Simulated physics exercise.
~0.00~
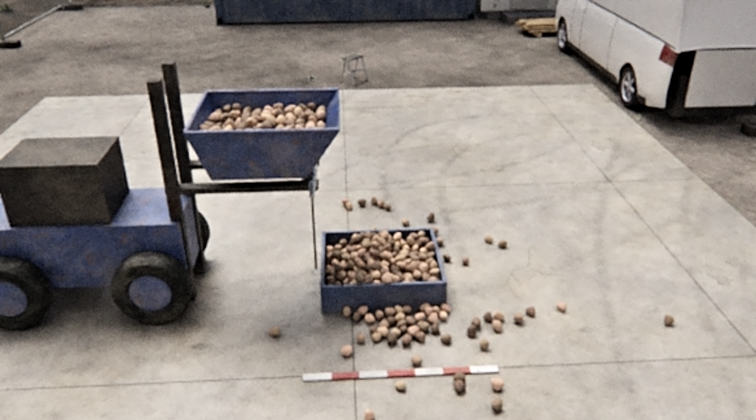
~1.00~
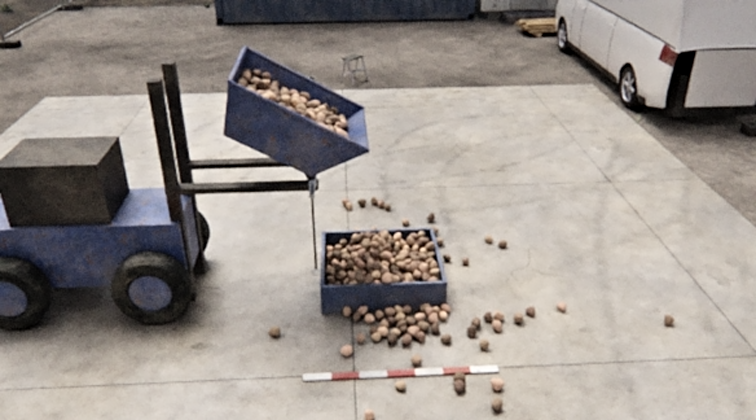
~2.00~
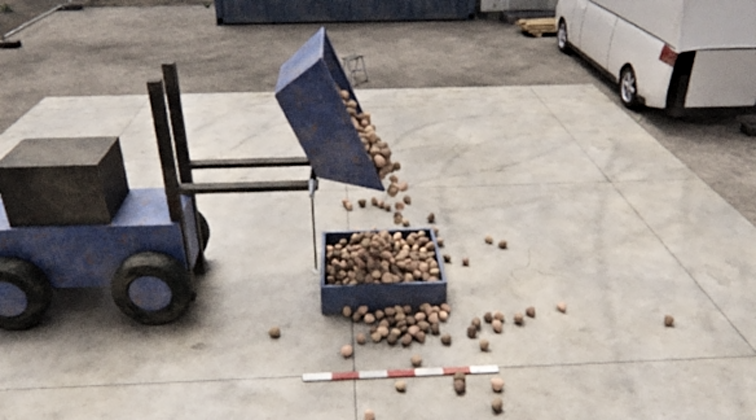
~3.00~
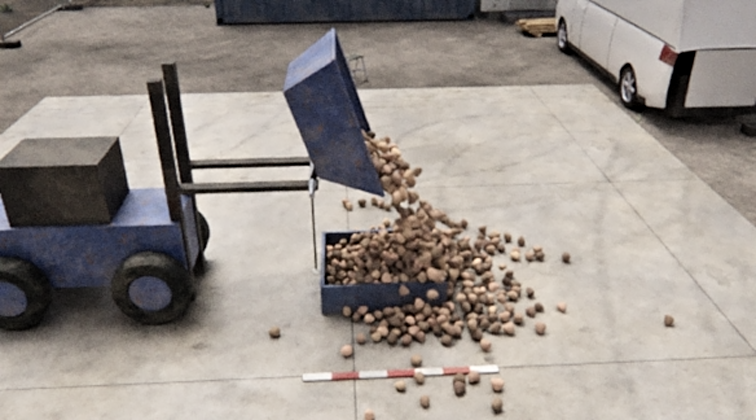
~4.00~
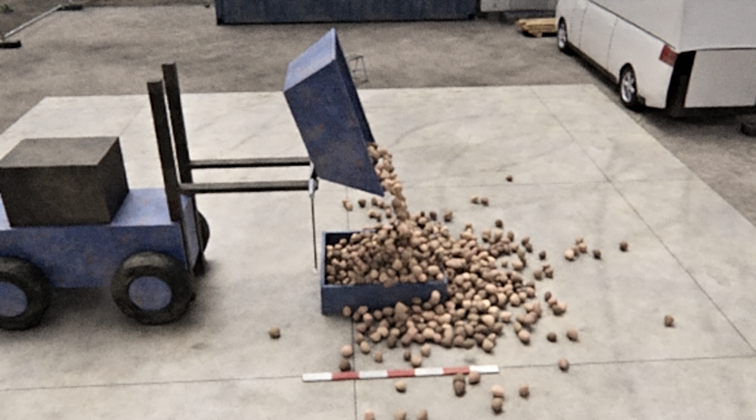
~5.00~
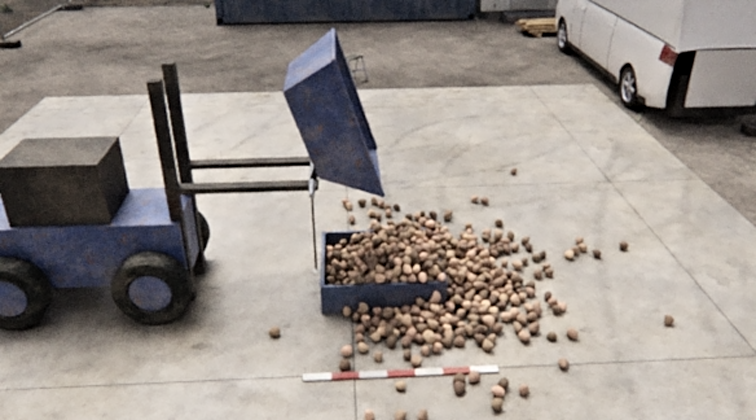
A blue forklift tipped its raised skip of brown, potato-like stones steeply to the right, and they poured onto an already full bin below, heaping it higher while many spilled across the concrete on the right, until the skip hung empty, still tilted.
